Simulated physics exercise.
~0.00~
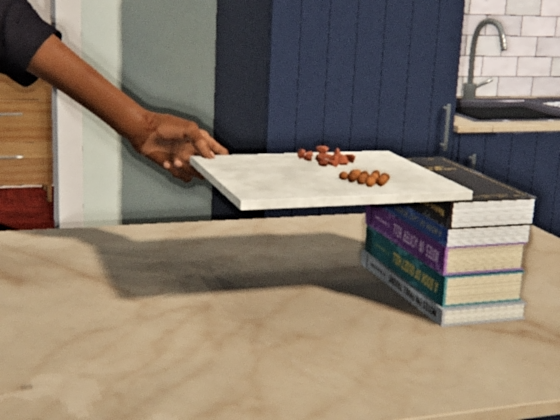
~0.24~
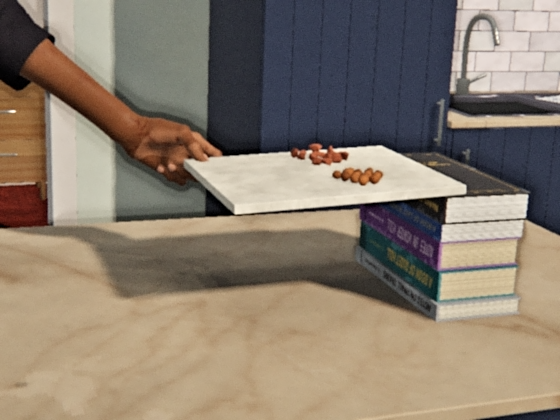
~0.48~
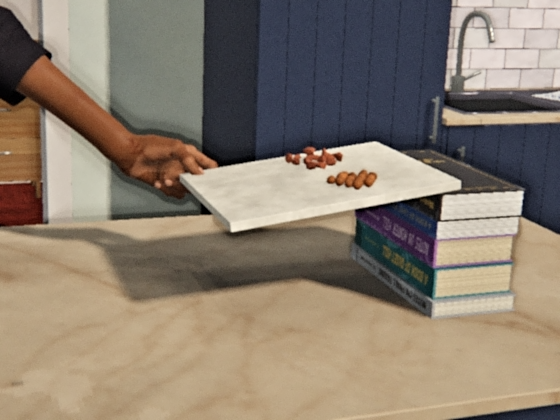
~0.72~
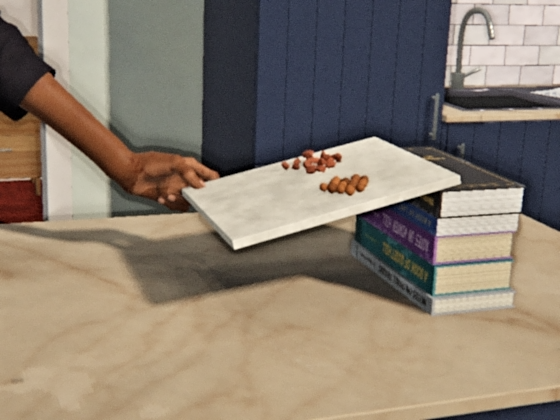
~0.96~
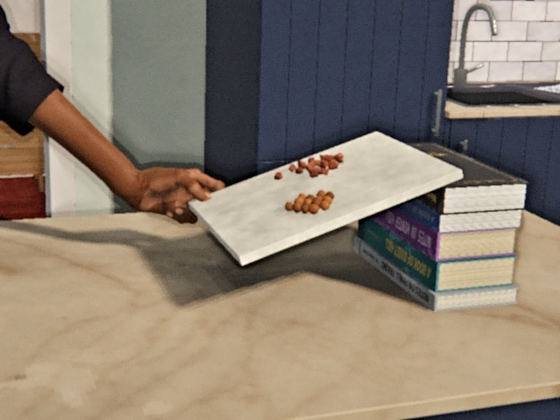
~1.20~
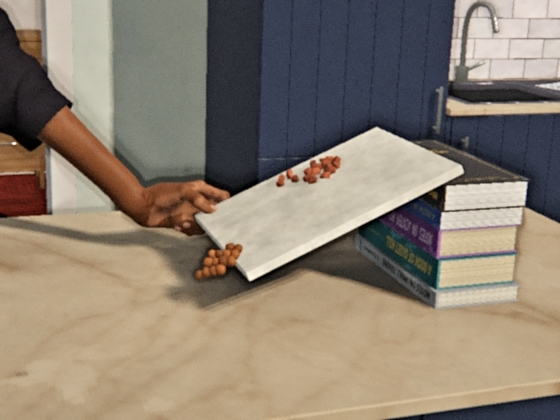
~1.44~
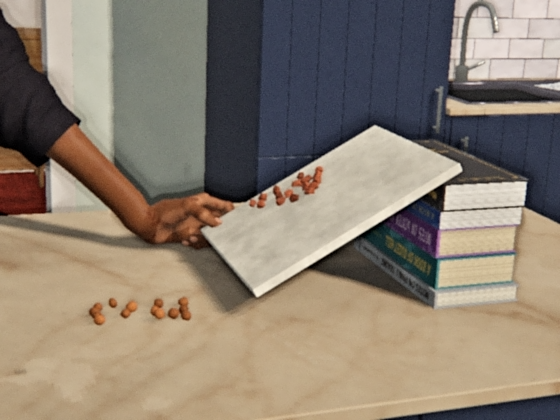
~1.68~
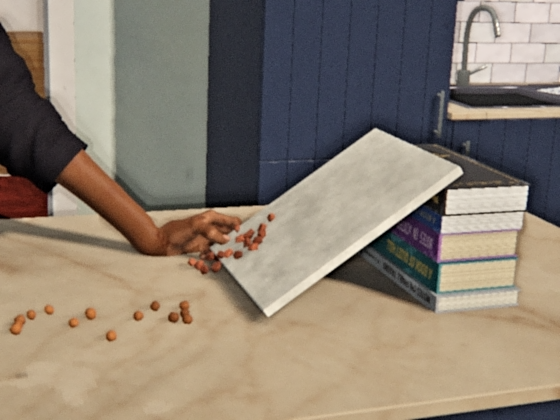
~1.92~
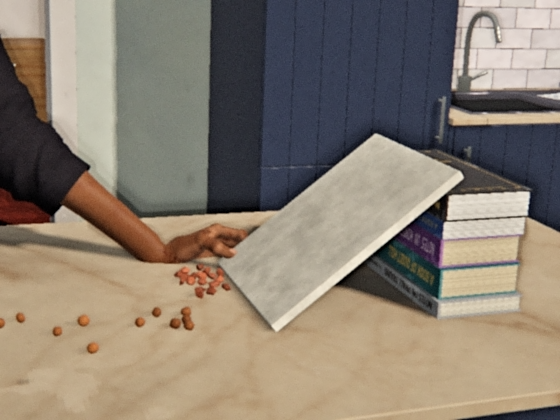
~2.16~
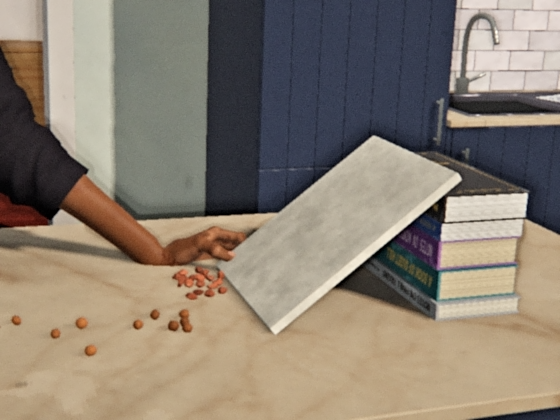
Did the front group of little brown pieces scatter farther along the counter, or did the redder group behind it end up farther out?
The front group scattered farther, spreading out to the left along the counter, while the redder back group mostly stayed bunched at the foot of the board.
